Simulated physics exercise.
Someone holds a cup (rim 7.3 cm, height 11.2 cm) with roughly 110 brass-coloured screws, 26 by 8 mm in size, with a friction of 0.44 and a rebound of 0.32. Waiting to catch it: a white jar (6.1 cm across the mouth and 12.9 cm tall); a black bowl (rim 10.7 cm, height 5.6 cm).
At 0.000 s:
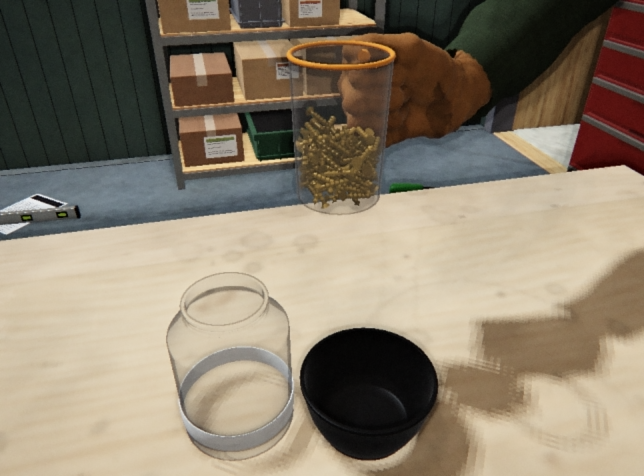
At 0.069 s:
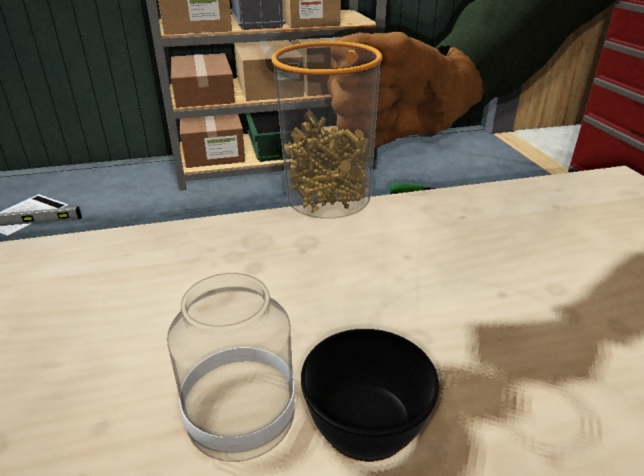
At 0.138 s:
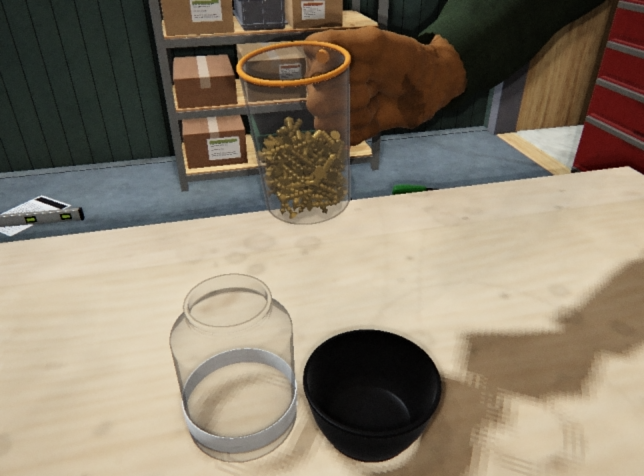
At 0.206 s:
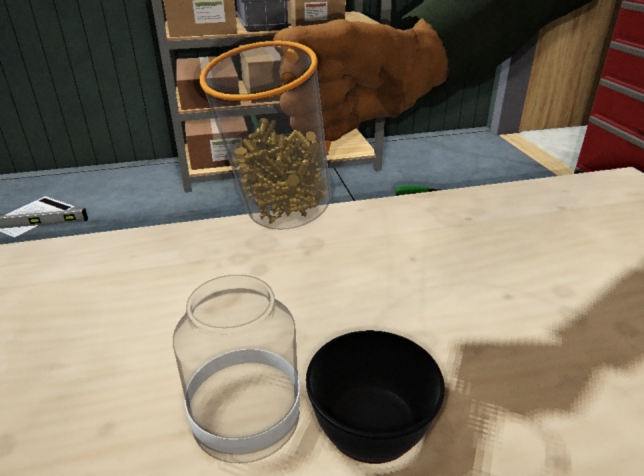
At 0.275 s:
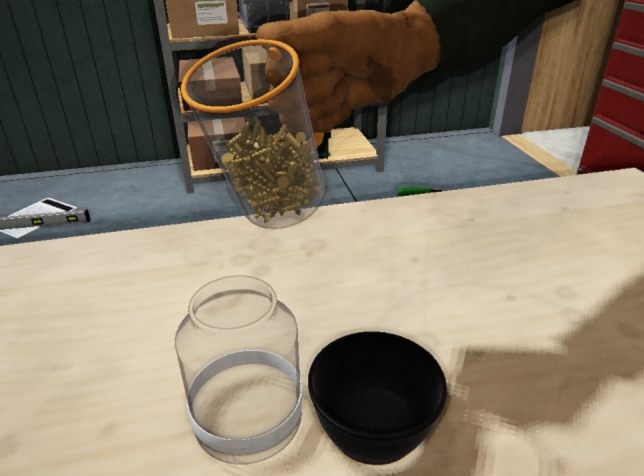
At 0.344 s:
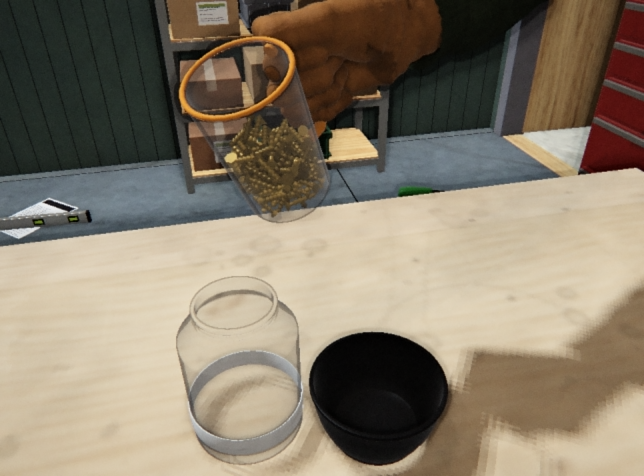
To begin with, a gloved hand holds a clear, orange-rimmed cup of brass-coloured screws upright above a wooden table bearing a clear jar and a black bowl. The hand moves the cup left, then tilts it increasingly toward the front left, the screws still inside.
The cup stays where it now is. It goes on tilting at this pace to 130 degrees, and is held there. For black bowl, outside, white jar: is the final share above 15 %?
Black bowl under, outside over, white jar over.
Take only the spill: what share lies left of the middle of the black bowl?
Roughly 100 per cent.
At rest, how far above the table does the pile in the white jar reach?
Some 2.5 cm.
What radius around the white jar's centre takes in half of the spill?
About 18 cm.
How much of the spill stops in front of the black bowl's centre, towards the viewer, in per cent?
About 70 per cent.
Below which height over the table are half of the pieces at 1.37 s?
Some 26 cm.
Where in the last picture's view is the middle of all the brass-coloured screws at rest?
Around (233, 422).
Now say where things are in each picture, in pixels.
Cup at (340, 93); tilt 0 degrees; moved 0.0 cm; lip at (315, 66); top of the load at (320, 132); white jar at (233, 359); black bowl at (368, 374), in the first frame.
Cup at (327, 98); tilt 2 degrees; moved 1.2 cm; lip at (299, 70); top of the load at (340, 134), in the second frame.
Cup at (299, 109); tilt 7 degrees; moved 3.7 cm; low side front left; lip at (262, 82); top of the load at (285, 136), in the third frame.
Cup at (270, 120); tilt 14 degrees; moved 6.2 cm; low side front left; lip at (224, 96); top of the load at (261, 138), in the fourth frame.
Cup at (259, 127); tilt 20 degrees; moved 7.3 cm; low side front left; lip at (206, 108); top of the load at (280, 138), in the fifth frame.
Cup at (262, 131); tilt 26 degrees; moved 7.3 cm; low side front left; lip at (205, 117); top of the load at (272, 132); white jar at (242, 362); black bowl at (378, 379). It turns about 95 degrees a second, in the sixth frame.
After 0.74 s, tilt 63 degrees; cup 100 %; middle of all pieces near (287, 129).
Then, at 1.07 s, tilt 94 degrees; cup 100 %; middle of all pieces near (282, 107).
Then, at 1.37 s, tilt 122 degrees; white jar 5 %, cup 95 %, in the air 5 %; middle of all pieces near (261, 126).
After 1.66 s, tilt 130 degrees; white jar 60 %, outside 10 %, in the air 30 %; middle of all pieces near (210, 372).
At rest (3.4 s), white jar 60 %, black bowl 0 %, outside 40 %, cup 0 %.
